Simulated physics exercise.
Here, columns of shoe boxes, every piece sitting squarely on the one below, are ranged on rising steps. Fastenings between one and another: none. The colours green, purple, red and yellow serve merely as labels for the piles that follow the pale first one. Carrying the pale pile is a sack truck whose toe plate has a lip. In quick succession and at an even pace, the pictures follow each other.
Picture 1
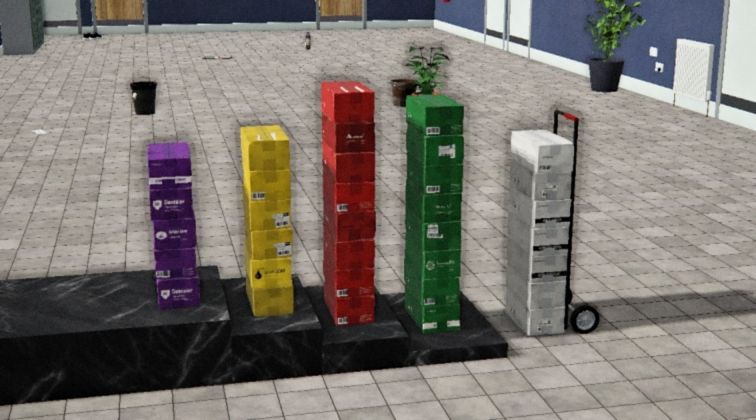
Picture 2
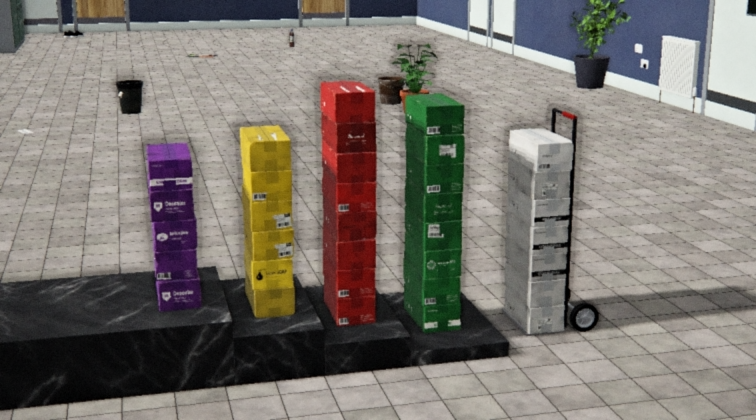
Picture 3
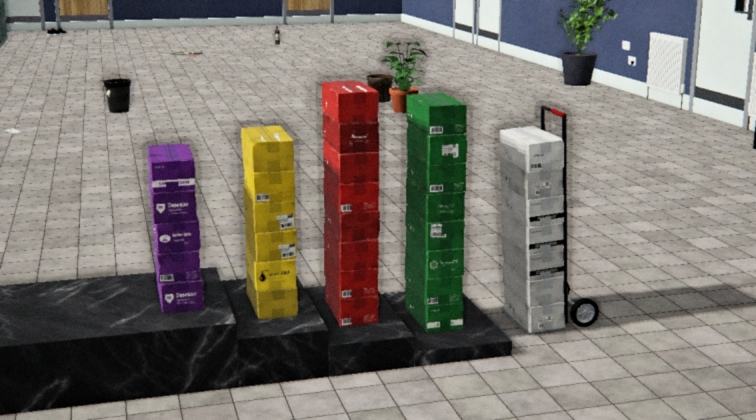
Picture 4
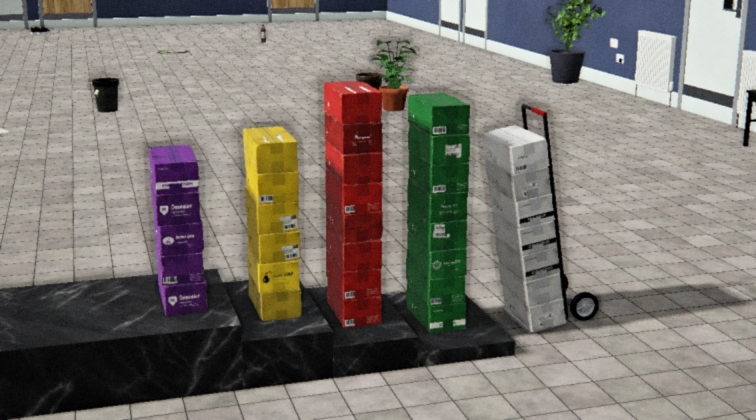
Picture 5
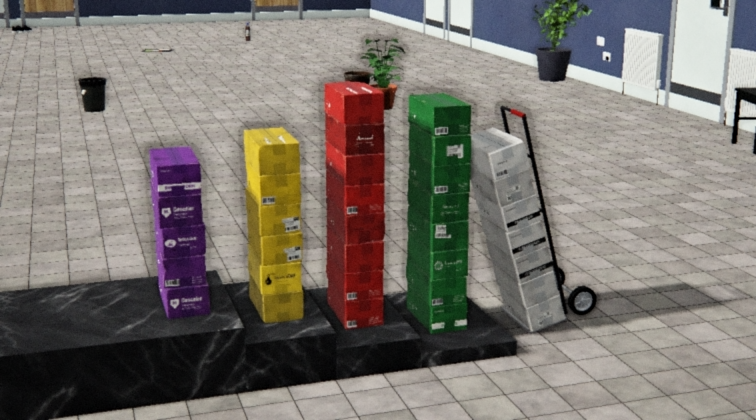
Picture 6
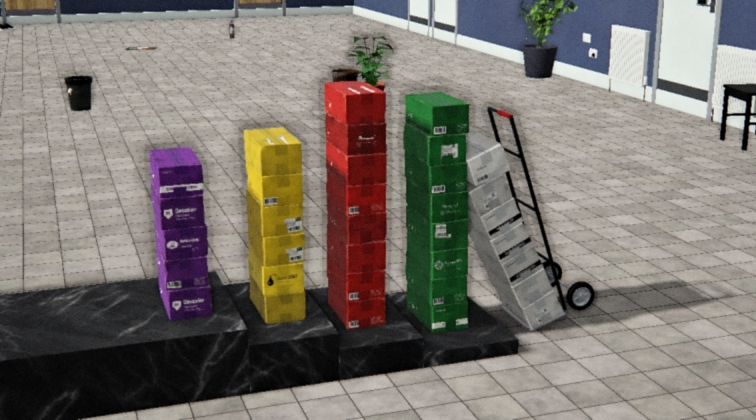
A hand truck loaded with a pale grey stack of boxes stands upright, then tilts steadily leftward at the right of a paved hall, seen from slightly above. Purple, yellow, red and green box columns stand left to right on black marbled steps, with potted plants and blue walls behind. The pale stack leans increasingly toward the green column, which shifts barely, while the camera moves round slightly.
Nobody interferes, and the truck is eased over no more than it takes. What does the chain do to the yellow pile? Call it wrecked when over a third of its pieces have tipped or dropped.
It knocks it over.
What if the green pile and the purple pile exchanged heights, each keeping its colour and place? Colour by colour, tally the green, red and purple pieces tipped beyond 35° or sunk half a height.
It comes to green 5, then red 8, then purple 7.
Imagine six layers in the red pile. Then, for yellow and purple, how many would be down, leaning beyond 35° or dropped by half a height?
Yellow: 4; purple: 4.
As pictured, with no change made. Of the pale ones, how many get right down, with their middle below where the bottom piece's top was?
Count: 1.
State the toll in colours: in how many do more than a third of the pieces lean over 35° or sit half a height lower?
That makes 4 in total.
Soon after the last picture, 7 of the pale pile down; none of the 6 yellow boxes down (0 of 27 in all colours); top yellow box unmoved; top green box leaning a little.
A little later, 7 of the pale pile down; none of the 6 yellow boxes down (0 of 27 in all colours); top yellow box leaning barely; top green box leaning clearly, half its height lower.
Later still, 7 of the pale pile down; none of the 6 yellow boxes down (13 of 27 in all colours); top yellow box leaning a little; top green box leaning well over, some two heights lower.
After that, 7 of the pale pile down; 4 of the 6 yellow boxes down (21 of 27 in all colours); top yellow box some two heights lower; top purple box on its side.
At rest, 7 of the pale pile down; 4 of the 6 yellow boxes down (21 of 27 in all colours); top yellow box leaning well over, some three heights lower; top purple box on its side. As the last picture would show them, middles, top yellow box near (13, 286).
